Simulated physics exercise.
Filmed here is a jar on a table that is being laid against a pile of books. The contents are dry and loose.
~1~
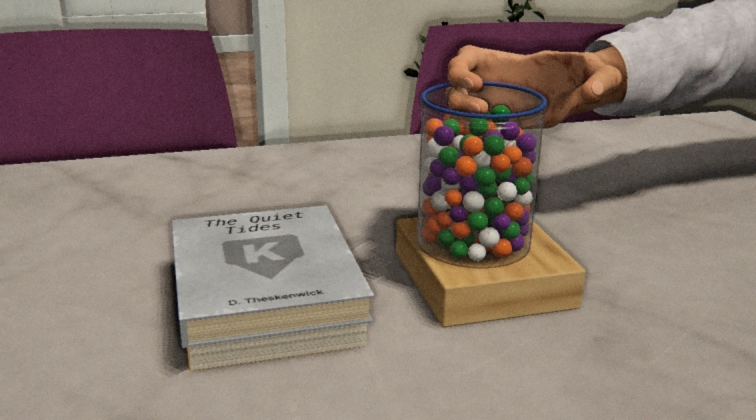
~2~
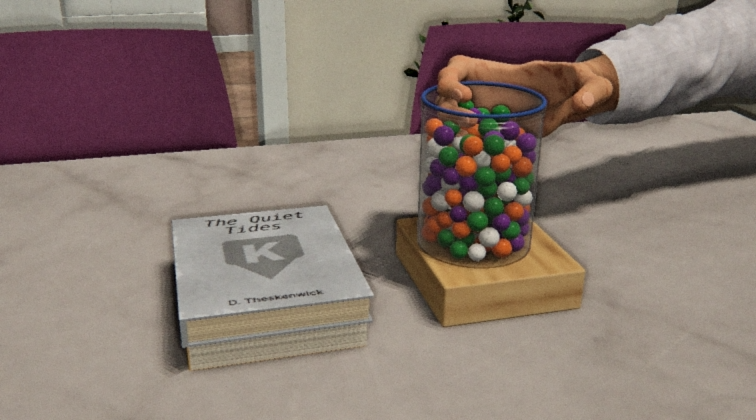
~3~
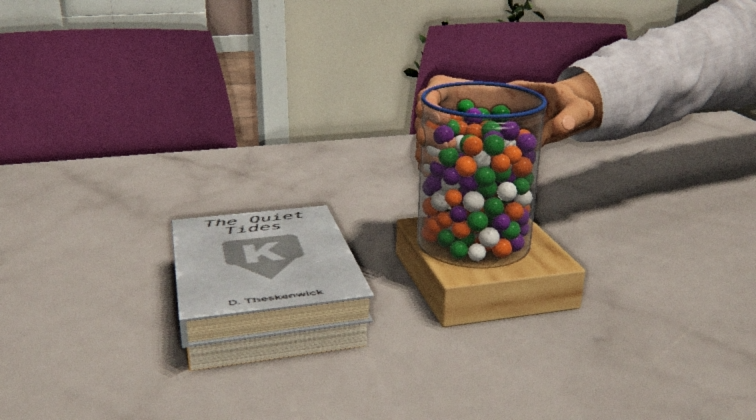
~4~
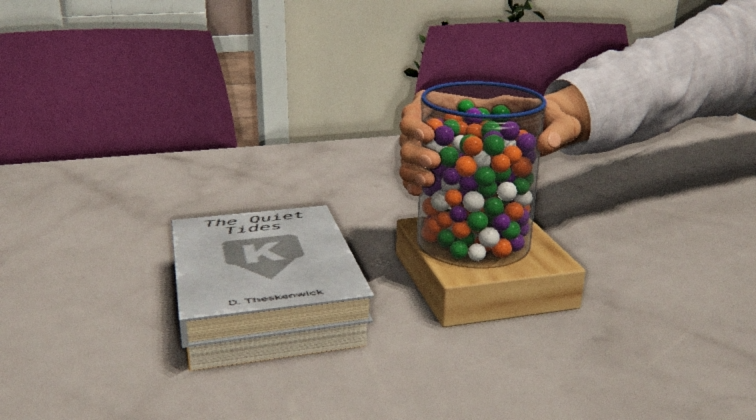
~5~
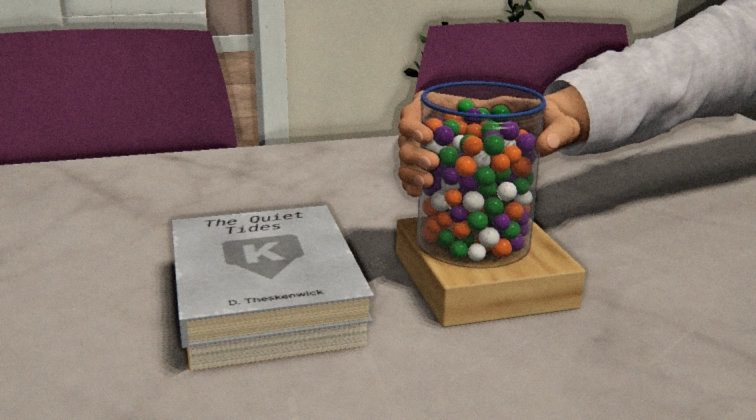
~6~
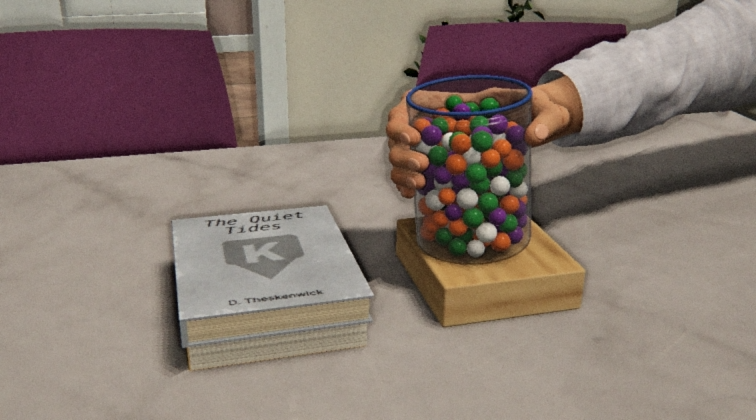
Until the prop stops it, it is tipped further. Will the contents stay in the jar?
No.
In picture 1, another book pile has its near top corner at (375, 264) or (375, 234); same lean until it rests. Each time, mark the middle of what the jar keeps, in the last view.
(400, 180) and (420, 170), approximately.
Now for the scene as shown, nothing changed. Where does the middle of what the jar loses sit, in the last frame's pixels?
The middle ends up near (196, 248) in the last picture.
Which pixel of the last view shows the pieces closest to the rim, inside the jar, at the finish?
In the last picture they end up around pixel (279, 221).
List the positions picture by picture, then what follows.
The first picture shows jar at (478, 172), nearly full of gumballs; book pile at (264, 267), its top about level with the jar's foot.
The second picture shows jar at (478, 172), upright; rim at (427, 103); top of the contents at (474, 133).
The third picture shows jar at (478, 172), upright; rim at (427, 103); book pile at (264, 267).
The fourth picture shows jar at (478, 172), upright; rim at (427, 103); top of the contents at (474, 133).
The fifth picture shows jar at (478, 172), upright; rim at (426, 103); book pile at (264, 267).
The sixth picture shows jar at (471, 168), leaning 6°; rim at (411, 104); book pile at (264, 267), its top about level with the jar's foot.
Then, 0.28 s after the last picture, the jar leans 27°; everything is still inside.
Then, 0.64 s after the last picture, the jar leans 54°; everything is still inside.
Then, 1.02 s after the last picture, the jar leans 78°; a stray few of the gumballs out of it.
By the end, the jar rests on the book pile at 79°; about a quarter of the gumballs out of it.
